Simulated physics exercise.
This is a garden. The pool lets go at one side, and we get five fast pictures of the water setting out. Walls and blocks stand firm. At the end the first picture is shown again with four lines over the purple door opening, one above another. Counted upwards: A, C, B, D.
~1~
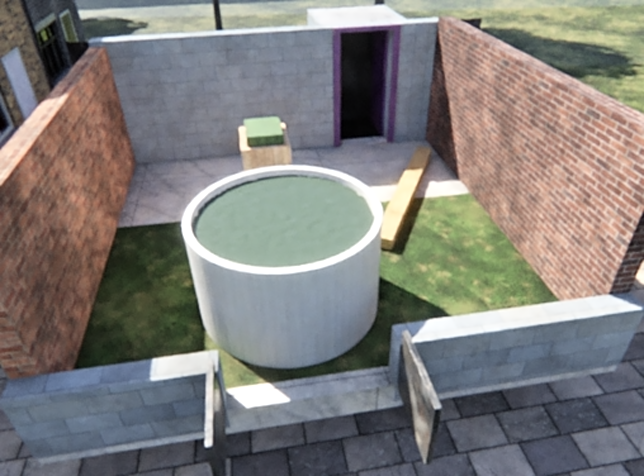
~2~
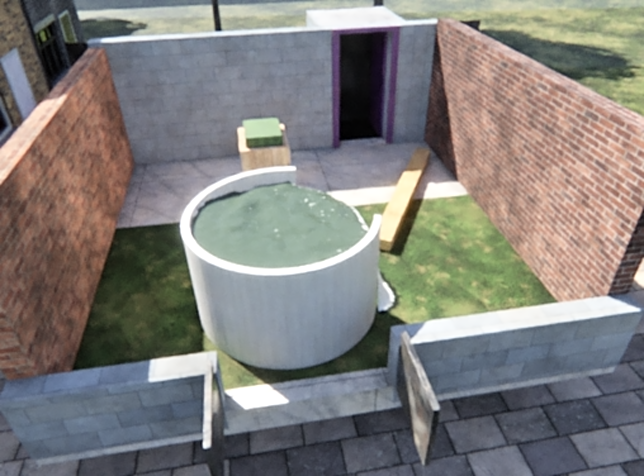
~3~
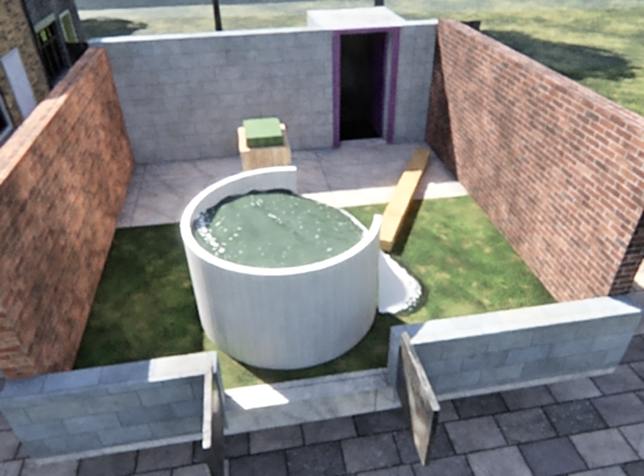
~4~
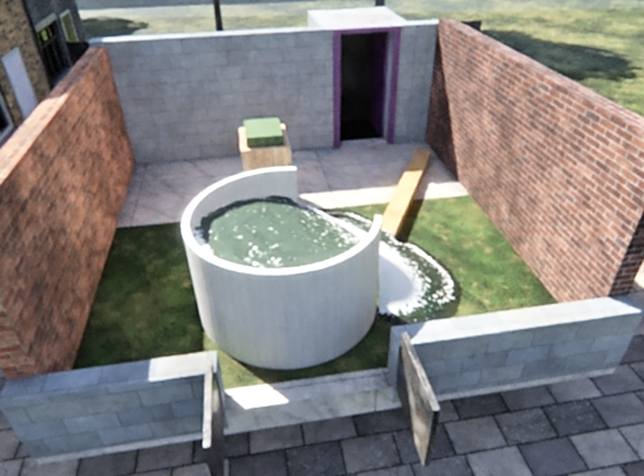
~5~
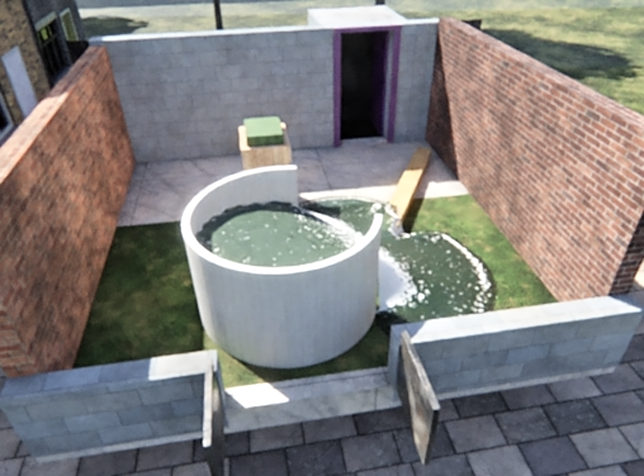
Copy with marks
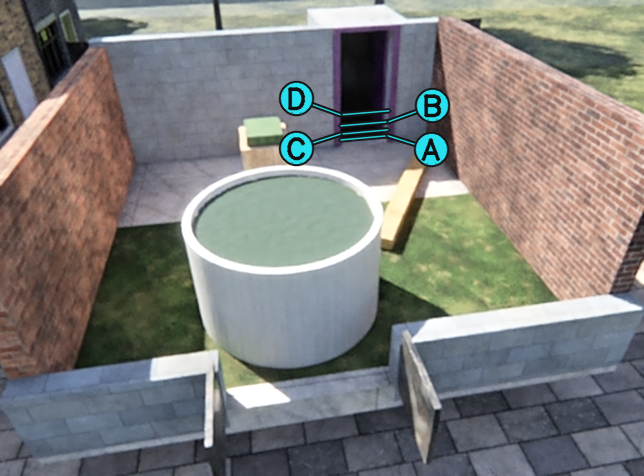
A walled garden is seen from above by a still camera, with brick walls at left and right and a grey block wall behind. A round white pool of green water stands on the grass, near a wooden beam and a purple-framed doorway, with an open gate in front. The pool's back-right side opens, and foaming water pours out, spreading rightward across the grass.
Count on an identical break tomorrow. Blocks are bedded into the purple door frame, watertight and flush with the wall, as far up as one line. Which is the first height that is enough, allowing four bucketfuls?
Go for B.
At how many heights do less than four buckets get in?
Two.
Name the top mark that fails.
That would be C.
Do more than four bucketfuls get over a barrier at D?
No, that is safe.
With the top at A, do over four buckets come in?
Yes, it does.
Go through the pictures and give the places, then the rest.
Water in the pool at rest, its middle at (284, 217); foot of the purple doorway at (364, 144); open gate at (307, 333), in the first picture.
In the second picture, 2 % of the ground under water, visible out to (380, 280).
In the third picture, 5 % of the ground under water, visible out to (420, 301).
In the fourth picture, 10 % of the ground under water, visible out to (450, 297).
In the fifth picture, 18 % of the ground under water, visible out to (483, 269).
In cyan, A at (364, 137); B at (364, 123); C at (364, 131); D at (365, 112); from the bottom up A, C, B, D.
With A, dozens of bucketfuls pour in.
With B, a bucket or two gets in.
With C, about 11 bucketfuls get in.
With D, nothing gets over.
